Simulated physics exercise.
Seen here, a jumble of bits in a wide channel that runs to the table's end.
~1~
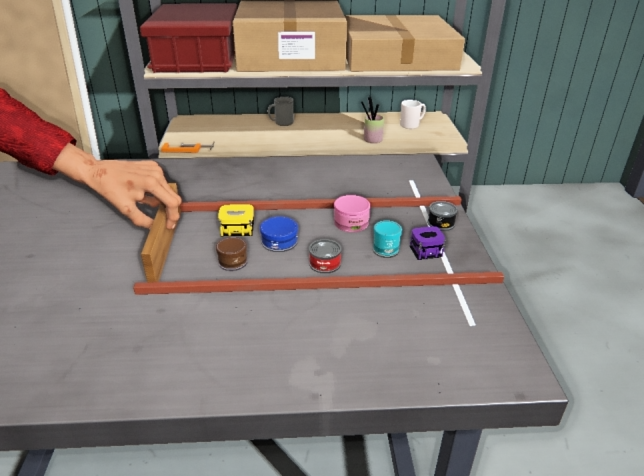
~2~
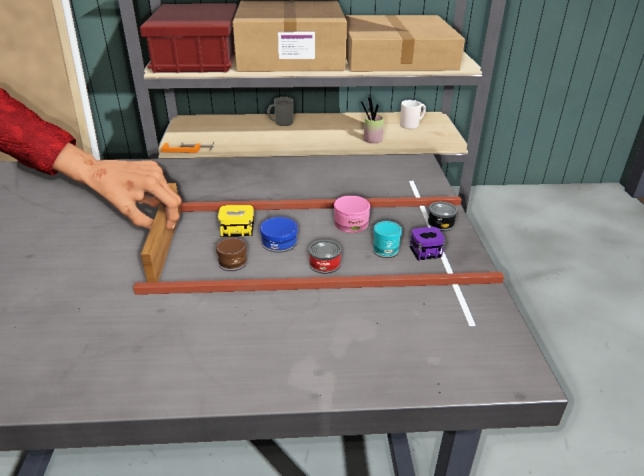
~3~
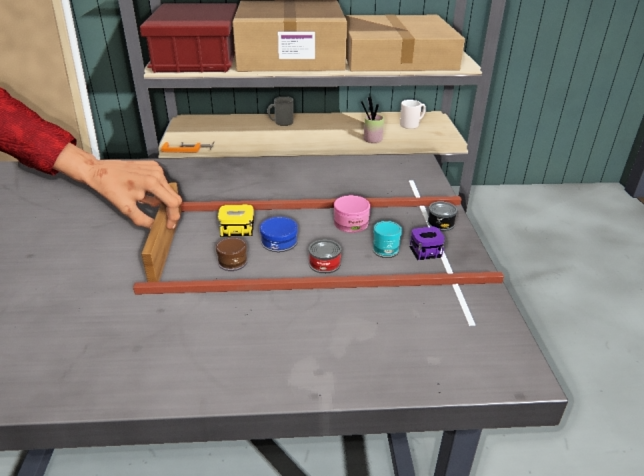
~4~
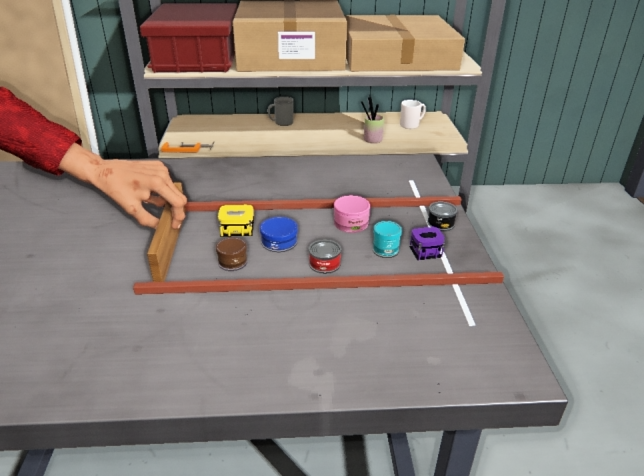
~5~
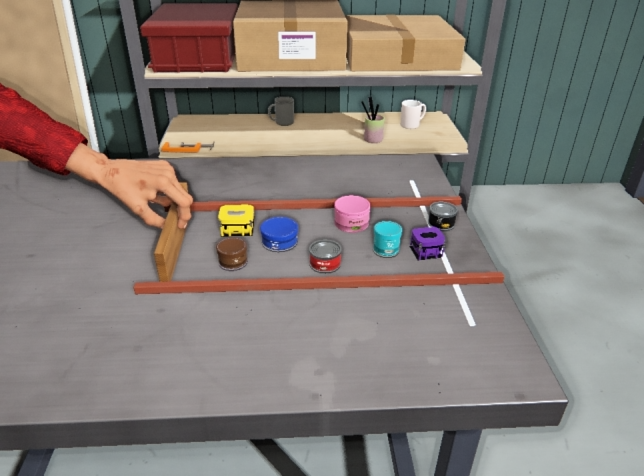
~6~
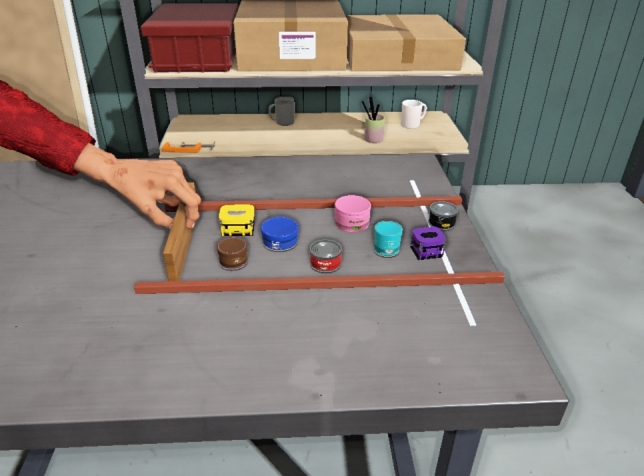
A hand slides a wooden board slightly right along the channel toward the small containers.
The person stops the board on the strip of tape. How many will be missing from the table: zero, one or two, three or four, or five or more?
Here the number that fall off is three or four.
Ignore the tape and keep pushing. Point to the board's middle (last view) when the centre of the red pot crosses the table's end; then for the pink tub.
About (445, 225), and (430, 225) for the other.
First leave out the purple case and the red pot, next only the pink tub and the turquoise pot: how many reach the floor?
First 2, then 1.
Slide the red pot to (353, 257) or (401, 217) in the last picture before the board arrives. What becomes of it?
Place by place, it remains up; goes over.
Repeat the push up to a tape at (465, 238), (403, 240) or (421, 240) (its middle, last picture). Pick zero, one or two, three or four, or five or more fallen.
For each place: More than four; either one or two; one or two.
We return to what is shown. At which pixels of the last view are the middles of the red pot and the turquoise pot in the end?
Near (488, 261) and (483, 240).
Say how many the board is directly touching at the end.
That makes 3.
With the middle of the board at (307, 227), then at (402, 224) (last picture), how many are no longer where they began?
The counts are 5 and 8.
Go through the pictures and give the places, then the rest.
Black tin (442, 216); purple case (427, 243); turquoise pot (387, 239); board (163, 231); tape (436, 239), in the first frame.
Purple case (427, 244); pink tub (352, 214), in the second frame.
Turquoise pot (387, 239); blue tin (279, 234), in the third frame.
Black tin (442, 216); yellow case (237, 221), in the fourth frame.
Purple case (427, 243); red pot (325, 256), in the fifth frame.
Black tin (443, 216); purple case (428, 243); turquoise pot (387, 239); board (183, 230); tape (437, 239), in the sixth frame.
Soon after, none off yet; black tin at rest near (443, 216); purple case at rest near (428, 243); turquoise pot at rest near (387, 239).
Then, none off yet; black tin at rest near (443, 216); purple case at rest near (428, 243); turquoise pot at rest near (389, 239).
Further on, none off yet; black tin moved about its own width near (469, 216); purple case moved about its own width near (466, 245); turquoise pot moved well along near (438, 242).
At rest, the number that fall off is three or four; fallen, pink tub, purple case and black tin.
